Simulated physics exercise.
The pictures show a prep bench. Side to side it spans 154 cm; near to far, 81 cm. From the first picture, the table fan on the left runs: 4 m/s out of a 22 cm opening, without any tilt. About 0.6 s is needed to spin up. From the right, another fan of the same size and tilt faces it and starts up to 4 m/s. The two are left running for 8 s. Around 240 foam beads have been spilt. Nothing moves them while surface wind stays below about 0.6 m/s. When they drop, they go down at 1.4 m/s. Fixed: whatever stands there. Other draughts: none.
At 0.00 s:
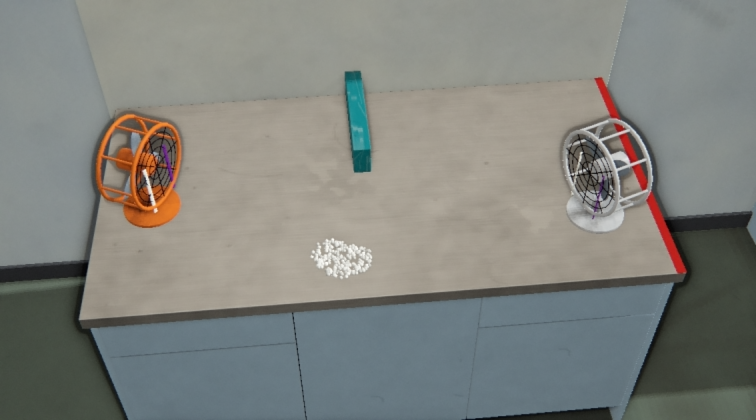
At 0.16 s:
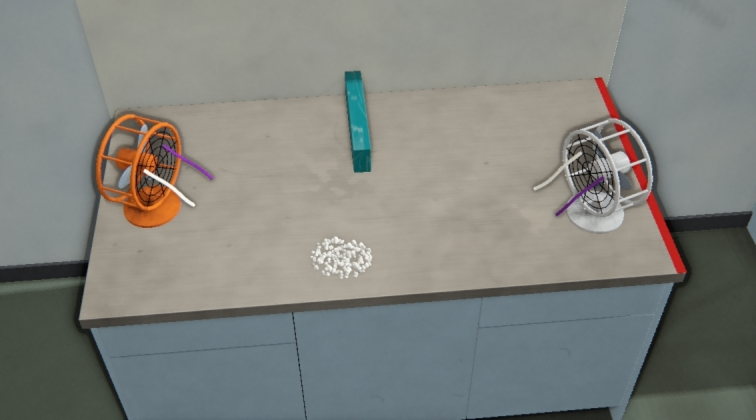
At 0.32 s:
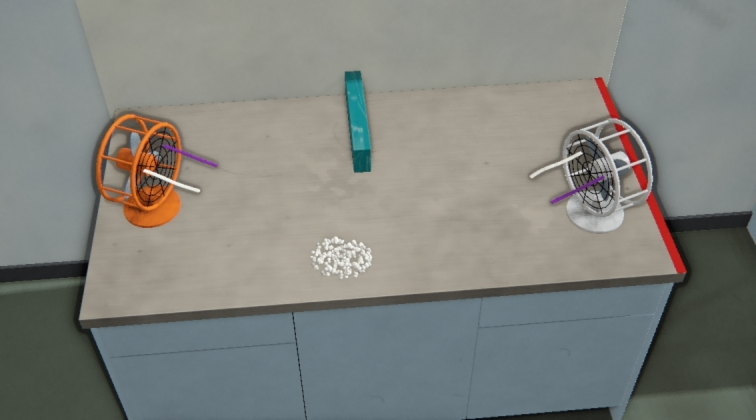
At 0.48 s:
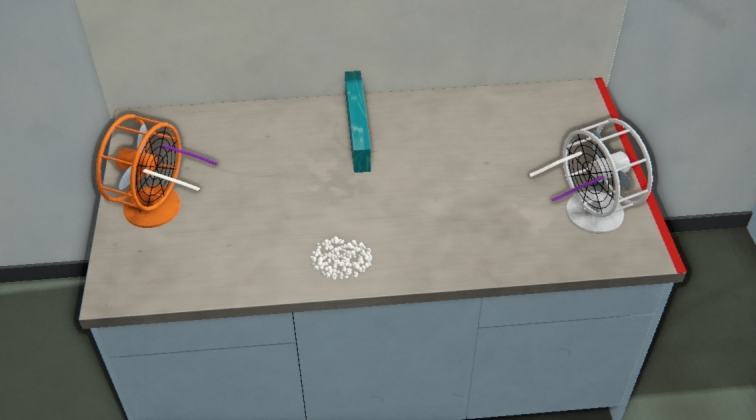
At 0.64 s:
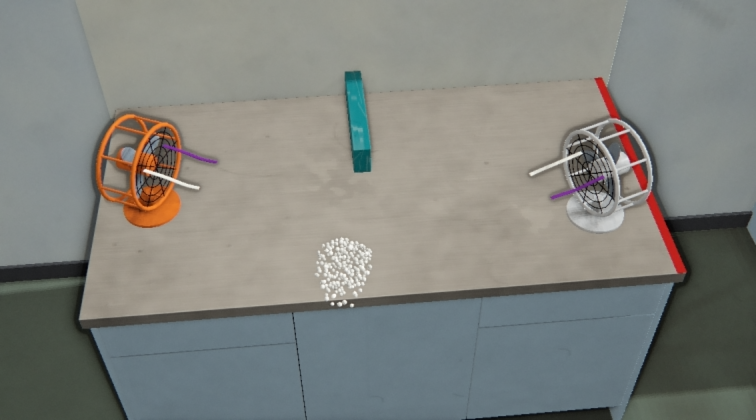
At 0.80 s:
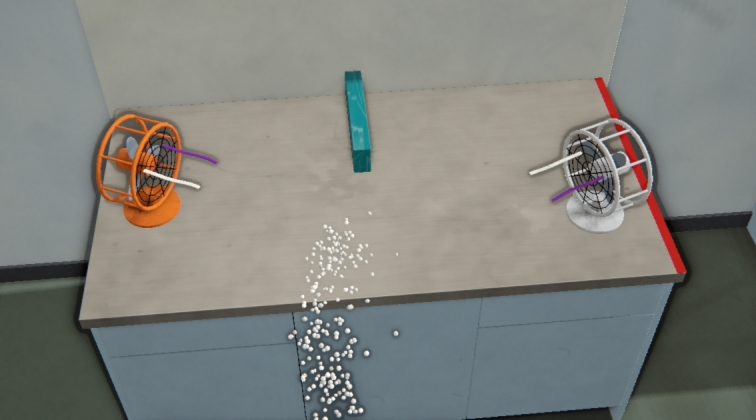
Ribbons on two facing fans stream out, then white beads scatter over the bench's front edge.
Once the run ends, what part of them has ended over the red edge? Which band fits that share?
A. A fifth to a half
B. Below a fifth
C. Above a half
The answer is B.
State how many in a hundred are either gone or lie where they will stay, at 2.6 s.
The share is about 90 %.
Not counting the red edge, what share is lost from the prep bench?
80 per cent.
After 1.6 s, 15 % are still on the top, 0 % are over the red edge; the middle of those left on the top is near (351, 133).
After 2.6 s, 14 % are still on the top, 1 % are over the red edge.
After 4.4 s, 12 % are still on the top, 3 % are over the red edge.
After 8.0 s, at the end, 5 % are over the red edge.
